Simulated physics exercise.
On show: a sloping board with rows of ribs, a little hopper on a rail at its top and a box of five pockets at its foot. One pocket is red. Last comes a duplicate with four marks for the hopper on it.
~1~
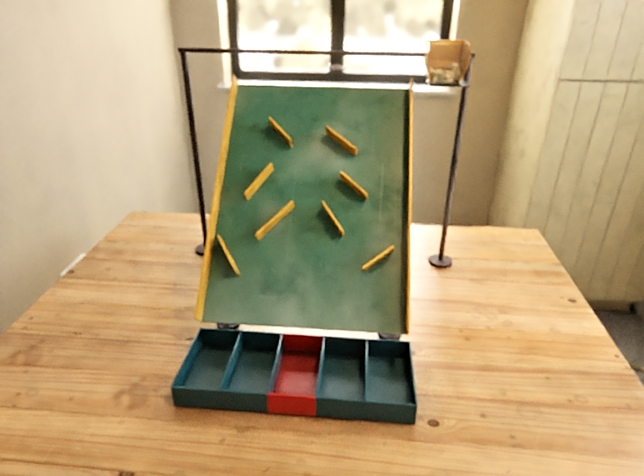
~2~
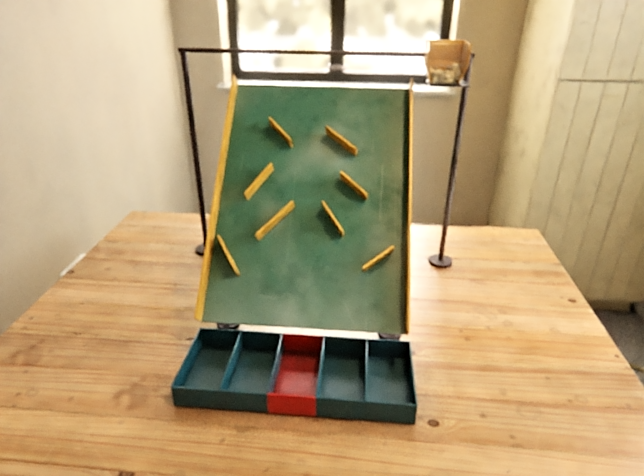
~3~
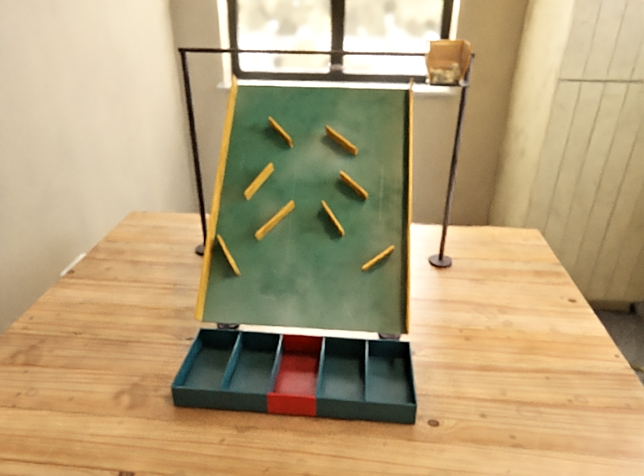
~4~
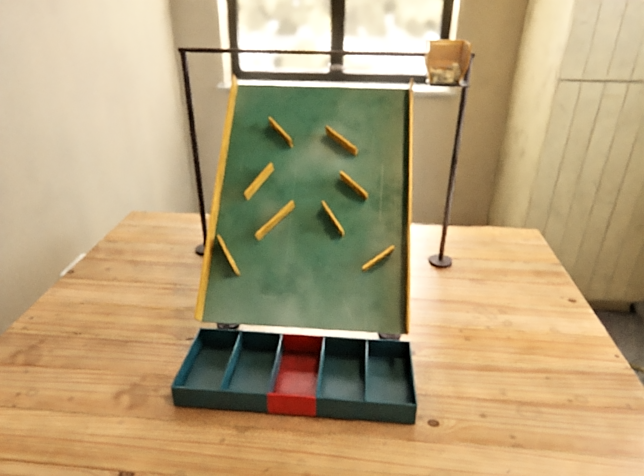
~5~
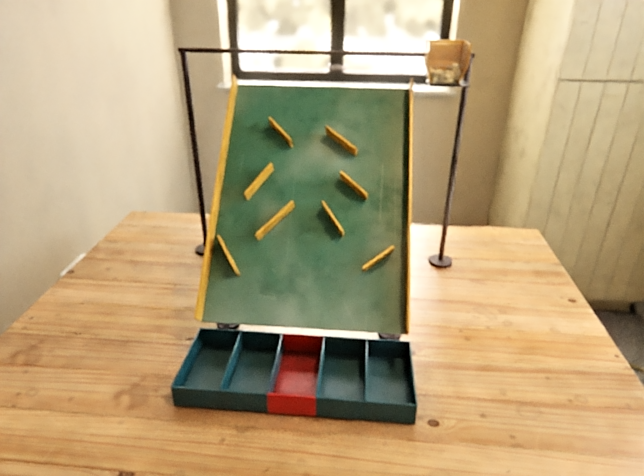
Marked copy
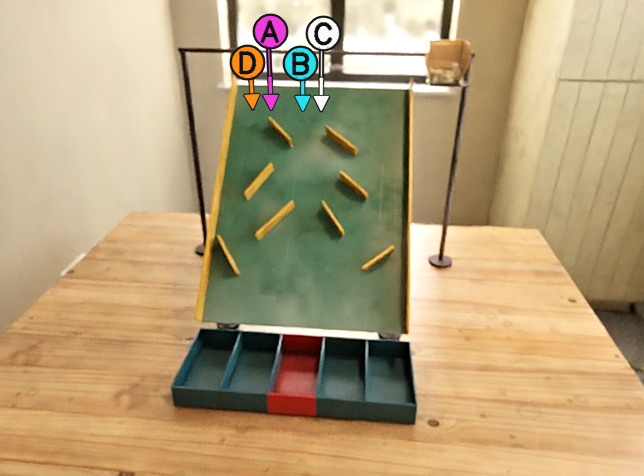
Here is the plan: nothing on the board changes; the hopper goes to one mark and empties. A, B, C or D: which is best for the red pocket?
Mark B does it best.
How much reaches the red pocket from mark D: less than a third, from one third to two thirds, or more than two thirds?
Less than a third.
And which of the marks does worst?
D.
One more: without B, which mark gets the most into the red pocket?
Mark C.
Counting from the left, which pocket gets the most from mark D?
The second.
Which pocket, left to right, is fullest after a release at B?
The third.
On the marked copy, mark A meets the board at (271, 104); mark B meets the board at (302, 105); mark C meets the board at (321, 105); mark D meets the board at (252, 103).
For mark A, close to a quarter in the red pocket, close to half in other pockets, a small share held on the board.
For mark B, close to two thirds in the red pocket, close to a quarter in other pockets.
For mark C, close to half in the red pocket, close to a third in other pockets, a small share held on the board.
For mark D, a small share in the red pocket, the bulk in other pockets, only a few held on the board.
